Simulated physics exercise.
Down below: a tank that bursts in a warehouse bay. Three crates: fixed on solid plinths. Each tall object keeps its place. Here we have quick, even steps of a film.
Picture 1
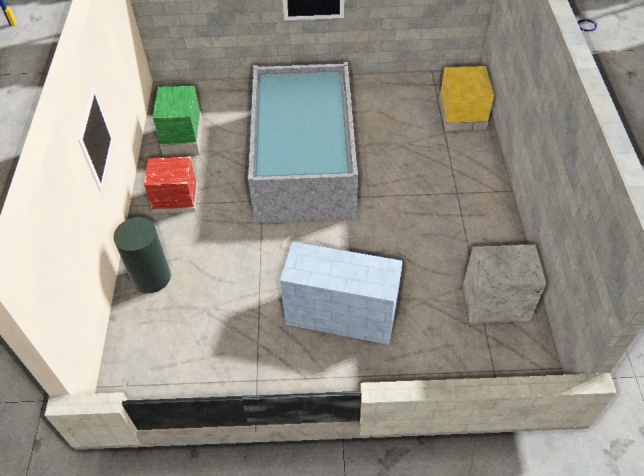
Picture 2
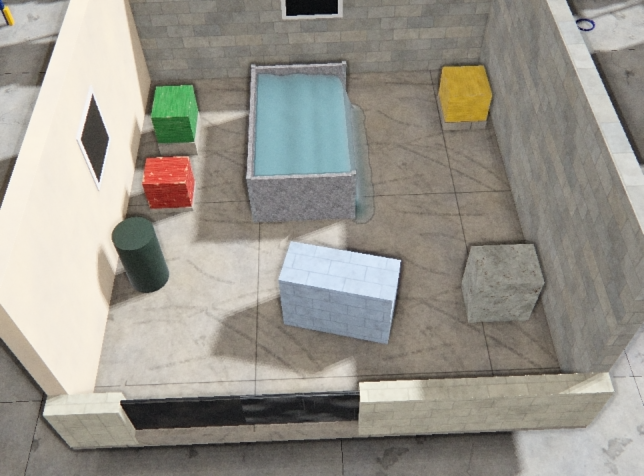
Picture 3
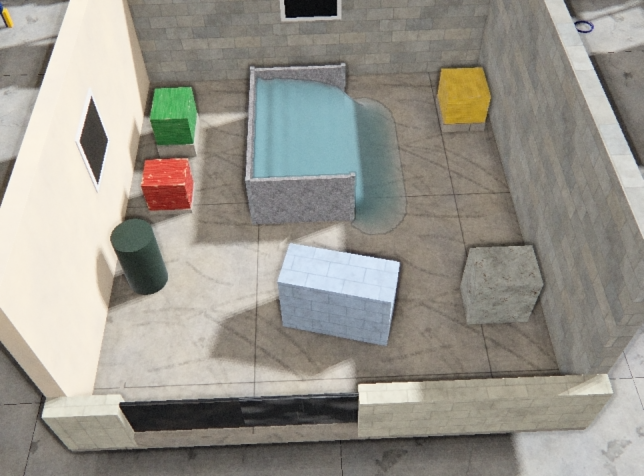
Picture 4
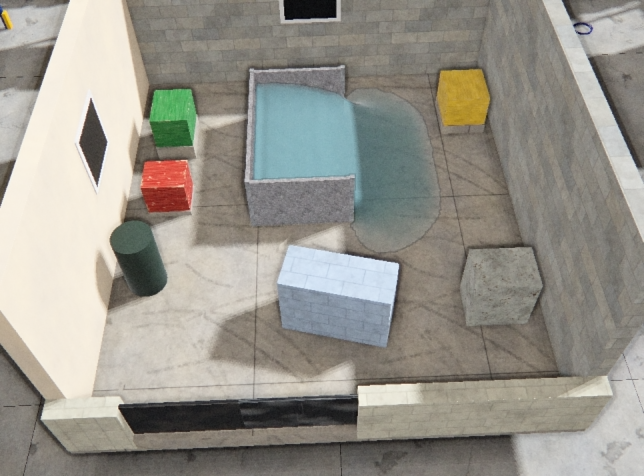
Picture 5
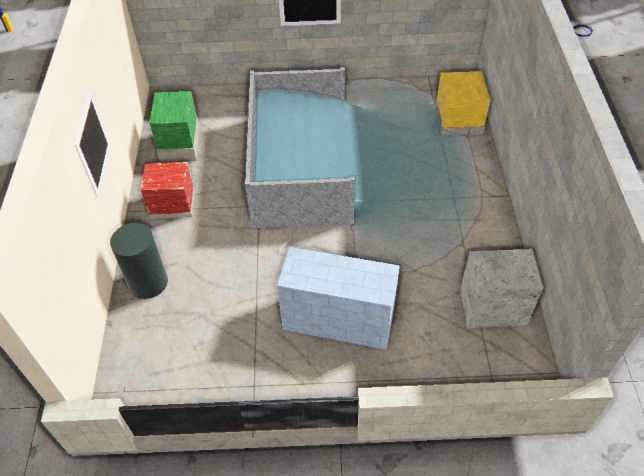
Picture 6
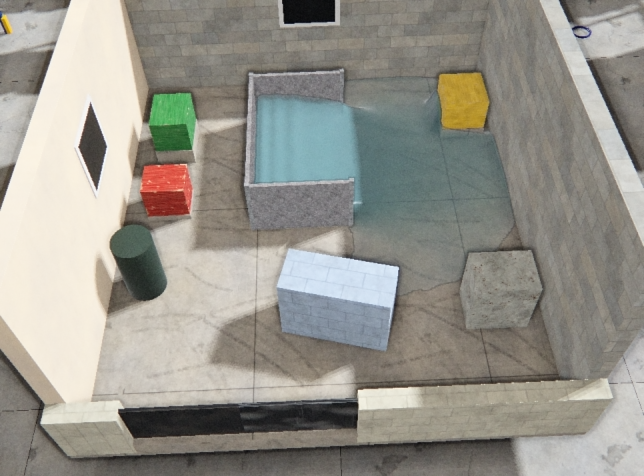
Water sits still in a grey stone-walled tank, then pours out along its right side in a walled warehouse bay seen from high above. Green and red crates and a dark green cylinder stand at left, a yellow crate at back right, and a pale block and a grey block nearer the front. The sheet fans rightward across the floor, spreading around the yellow crate and toward the grey block.
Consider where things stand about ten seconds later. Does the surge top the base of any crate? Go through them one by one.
In the end yellow crate: Not safe, red crate: Not safe, green crate: Safe.
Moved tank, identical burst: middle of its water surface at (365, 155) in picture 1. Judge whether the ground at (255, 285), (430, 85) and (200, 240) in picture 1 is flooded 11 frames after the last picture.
Results in order - left untouched, swamped, left untouched.
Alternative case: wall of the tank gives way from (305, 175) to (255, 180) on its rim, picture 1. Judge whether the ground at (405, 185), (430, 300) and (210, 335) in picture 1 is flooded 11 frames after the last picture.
Taking the points one after the other, they come out not soaked, inundated and inundated.
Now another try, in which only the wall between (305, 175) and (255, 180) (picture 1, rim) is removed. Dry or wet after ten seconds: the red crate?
Result: Red crate is swamped.
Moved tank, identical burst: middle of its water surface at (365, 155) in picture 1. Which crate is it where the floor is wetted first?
That would be the one in yellow.
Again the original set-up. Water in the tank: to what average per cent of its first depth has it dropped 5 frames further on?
That comes to about 32 per cent.
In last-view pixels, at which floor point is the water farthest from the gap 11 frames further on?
Farthest reach: (558, 406).
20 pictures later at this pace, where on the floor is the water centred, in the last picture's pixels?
The water centres close to (394, 193).
A moment on, water covers 30 % of the floor; the yellow crate water round its plinth, the red crate not reached, the green crate not reached.
Next, water covers 35 % of the floor; the yellow crate water round its plinth, the red crate not reached, the green crate not reached.
Then, water covers 70 % of the floor; the yellow crate water round its plinth, the red crate not reached, the green crate water round its plinth.
Later, water covers 100 % of the floor; the yellow crate water round its plinth, the red crate water round its plinth, the green crate water round its plinth.
In the end, water covers 100 % of the floor; the yellow crate was topped, the red crate was topped, the green crate stayed above the water.
